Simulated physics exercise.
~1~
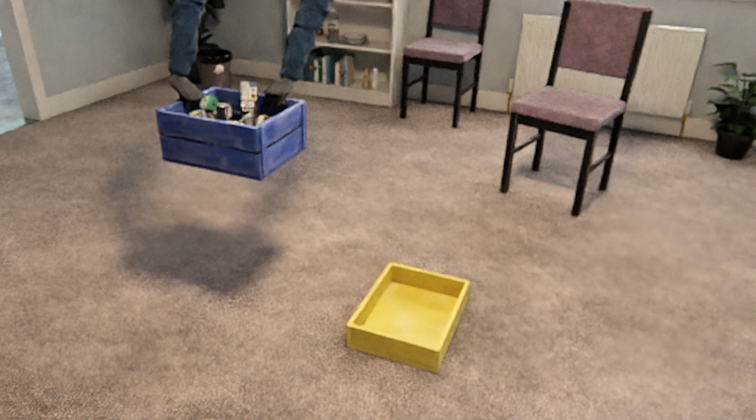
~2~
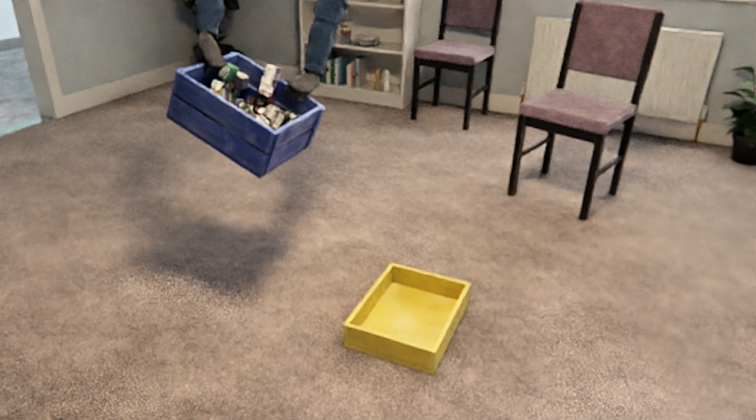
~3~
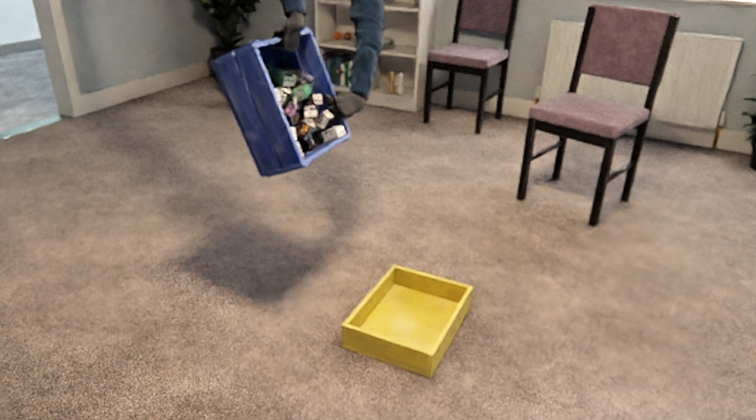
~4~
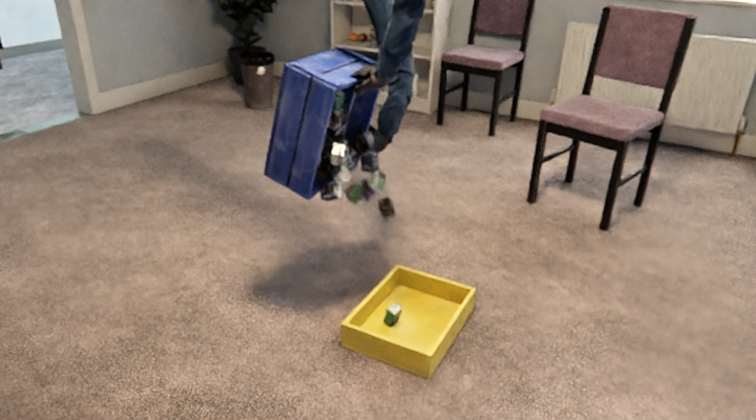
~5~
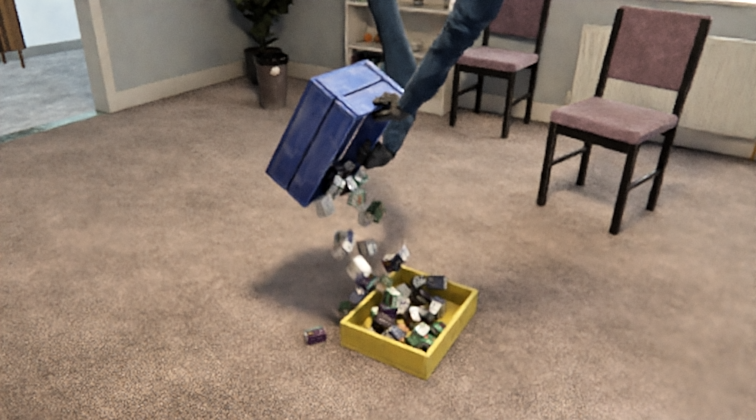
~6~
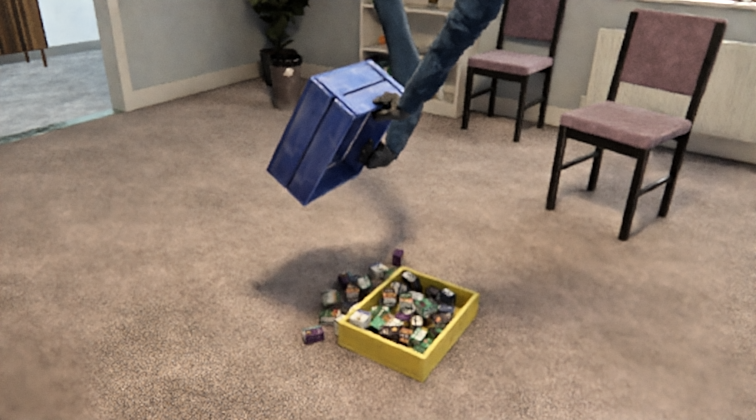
Carpeted room with chairs, a person tipping small cartons from a blue box into a yellow tub, some spilling onto the floor.
